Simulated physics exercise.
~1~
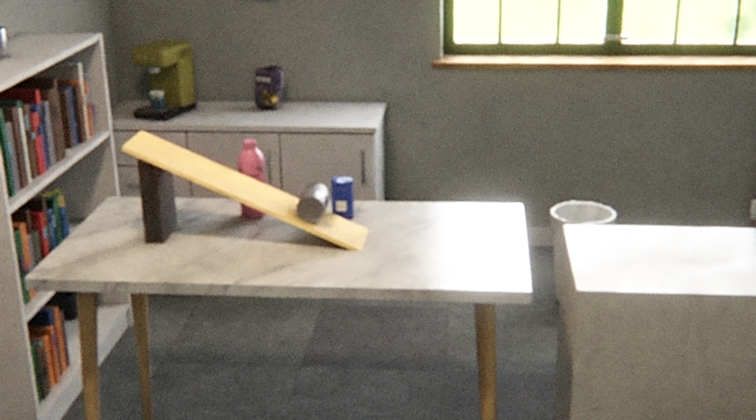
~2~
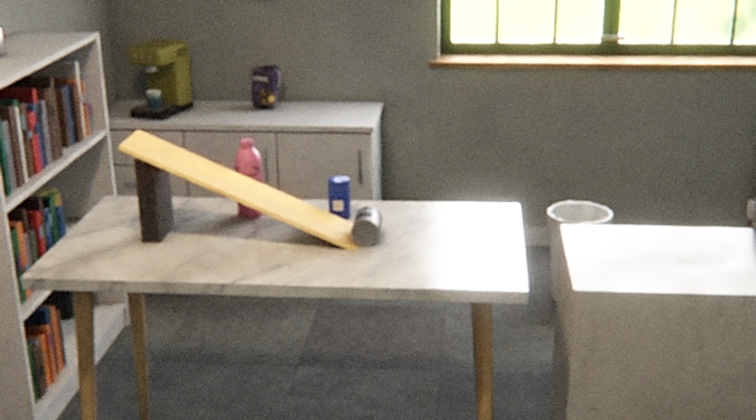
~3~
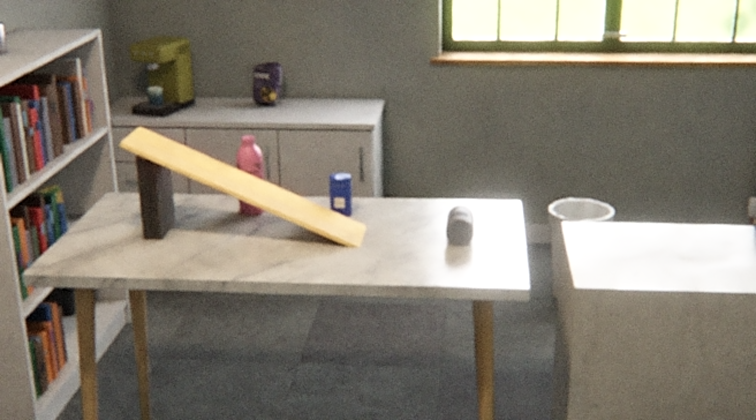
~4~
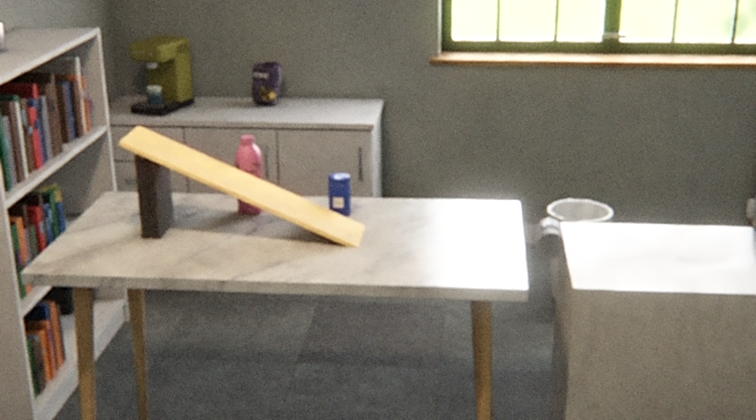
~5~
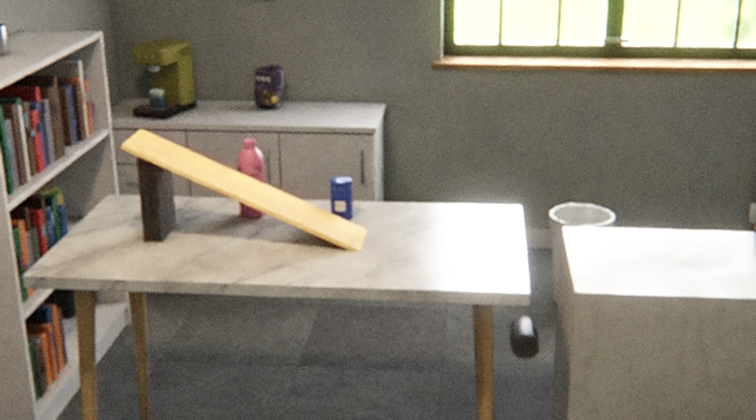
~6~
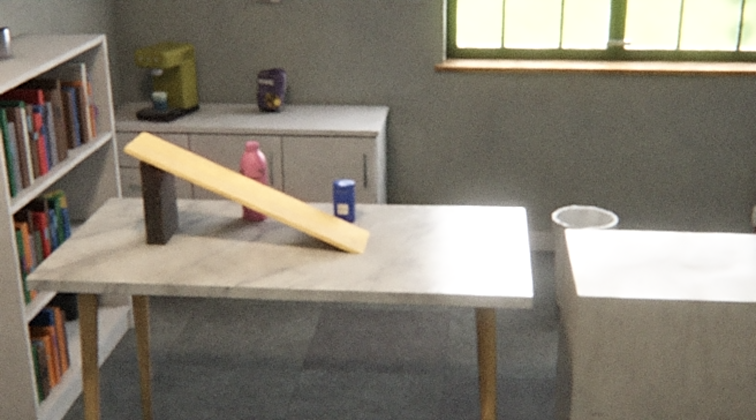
The grey jar rolled down the yellow ramp on its side, crossed the tabletop to the right and went off the edge, dropping into the gap before the lower white top and out of sight, while the pink bottle and blue jar stayed put.
